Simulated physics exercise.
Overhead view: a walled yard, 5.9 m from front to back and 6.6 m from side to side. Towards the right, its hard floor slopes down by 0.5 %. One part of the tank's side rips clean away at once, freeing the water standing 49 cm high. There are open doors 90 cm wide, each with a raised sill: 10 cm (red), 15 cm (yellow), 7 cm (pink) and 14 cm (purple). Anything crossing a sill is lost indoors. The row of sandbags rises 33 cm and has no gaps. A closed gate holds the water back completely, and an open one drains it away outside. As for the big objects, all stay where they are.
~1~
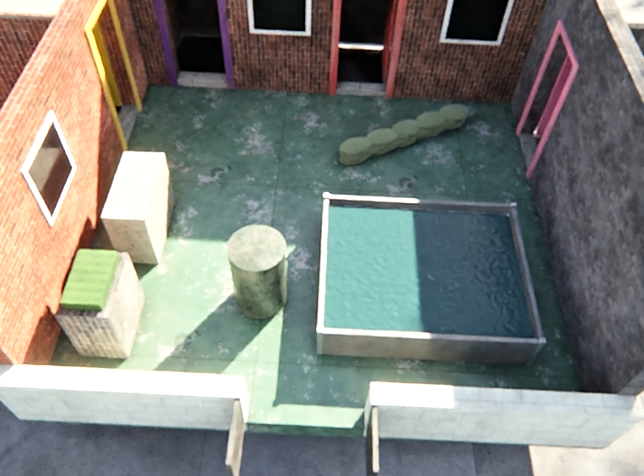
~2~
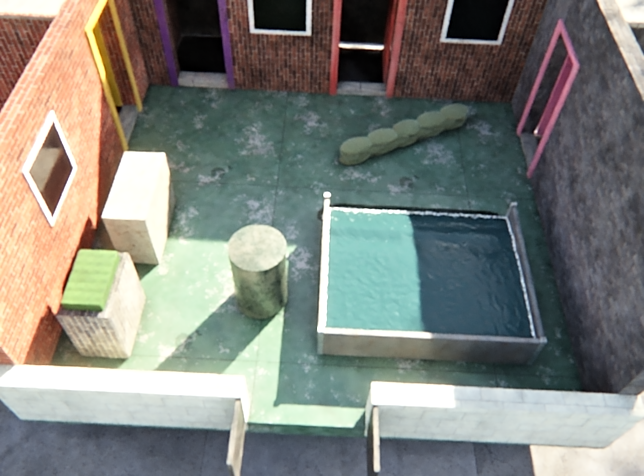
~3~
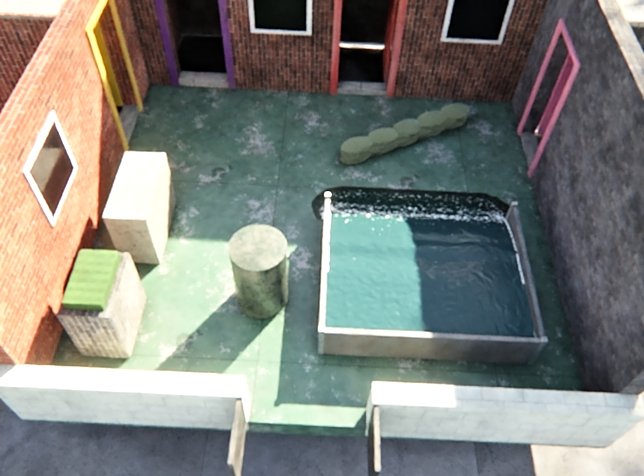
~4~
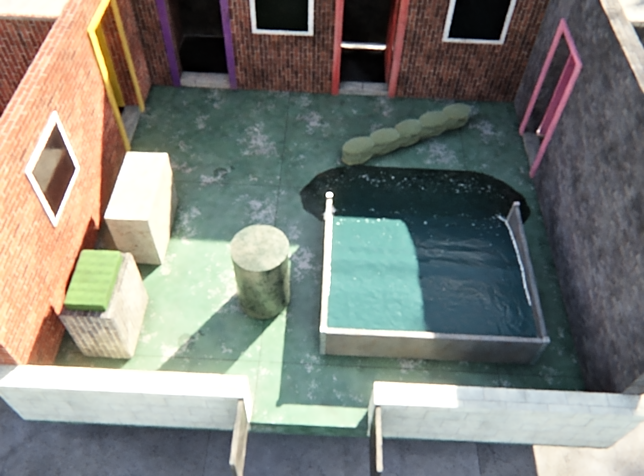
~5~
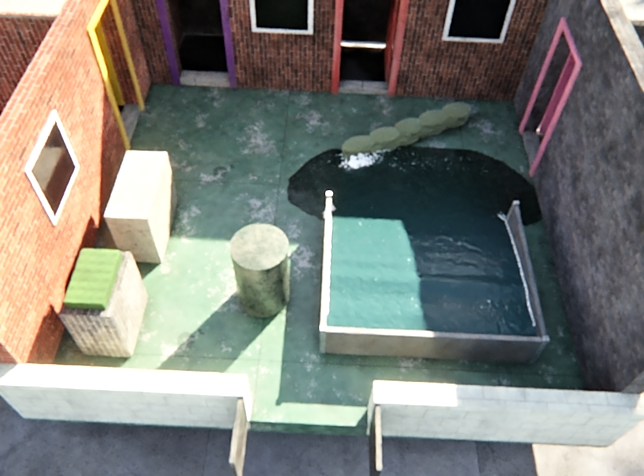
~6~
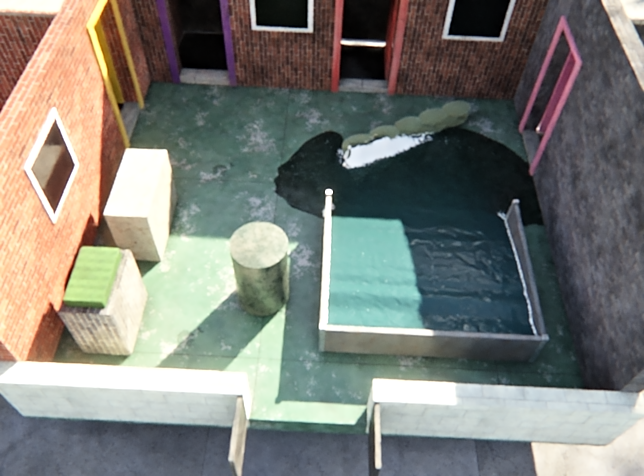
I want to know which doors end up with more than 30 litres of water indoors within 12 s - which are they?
In the end at the red door the limit will not be outstripped. At the yellow door the limit will not be outstripped. At the pink door the limit will be outstripped. At the purple door the limit will not be outstripped.
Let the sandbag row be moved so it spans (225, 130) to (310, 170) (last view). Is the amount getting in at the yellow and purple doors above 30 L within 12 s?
Note - yellow: Limit held; purple: Limit held.
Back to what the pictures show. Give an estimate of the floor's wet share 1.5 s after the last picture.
Near 35 per cent is wet.
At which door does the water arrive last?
Yellow.
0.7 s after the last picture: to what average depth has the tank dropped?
It averages close to 28 cm.
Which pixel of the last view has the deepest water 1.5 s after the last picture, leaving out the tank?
Look at roughly (509, 104).
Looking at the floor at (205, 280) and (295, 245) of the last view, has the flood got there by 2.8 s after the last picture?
I'd call them spared and then spared.
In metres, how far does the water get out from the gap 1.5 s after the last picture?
Some 4.4 metres from the gap.
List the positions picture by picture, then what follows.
The tank at (424, 266) is whole and still, 49 cm deep, in the first picture.
The front is at a hidden place, 1.4 m from the gap on the tank's far side; 0.6 m2 of floor is under water; 49 cm left at the back of the tank, in the second picture.
The front is at (319, 202), 1.5 m from the gap on the tank's far side; 1.7 m2 of floor is under water; 49 cm left at the back of the tank, in the third picture.
The front is at (310, 193), 1.7 m from the gap on the tank's far side; 3.2 m2 of floor is under water; 49 cm left at the back of the tank, in the fourth picture.
The front is at (315, 162), 2.0 m from the gap on the tank's far side; 4.7 m2 of floor is under water; 49 cm left at the back of the tank, in the fifth picture.
Water pours out on the tank's far side and has run 2.3 m, to (486, 142); typically 7 cm deep outside, 47 cm at the tank's back, in the sixth picture.
Then, 0.7 s after the last picture water covers 25 % of the floor and is deepest (36 cm) near (423, 141); red door not reached, yellow door not reached, pink door 10 cm at the sill, 0 L in, purple door not reached.
Then, 1.5 s after the last picture water covers 35 % of the floor and is deepest (44 cm) near (509, 104); red door not reached, yellow door not reached, pink door 26 cm at the sill, 37 L in, purple door not reached.
Then, 2.8 s after the last picture water covers 55 % of the floor and is deepest (28 cm) near (515, 131); red door 5 cm at the sill, 2 L in, yellow door 9 cm at the sill, 0 L in, pink door 27 cm at the sill, 253 L in, purple door 9 cm at the sill, 0 L in.
Then, 6.3 s after the last picture water covers 80 % of the floor and is deepest (20 cm) near (44, 388); red door 2 cm at the sill, 2 L in, yellow door 9 cm at the sill, 5 L in, pink door 10 cm at the sill, 419 L in, purple door 10 cm at the sill, 1 L in.
Then, 11.3 s after the last picture water covers 95 % of the floor and is deepest (10 cm) near (451, 114); red door 8 cm at the sill, 2 L in, yellow door 4 cm at the sill, 5 L in, pink door 6 cm at the sill, 427 L in, purple door 4 cm at the sill, 1 L in.
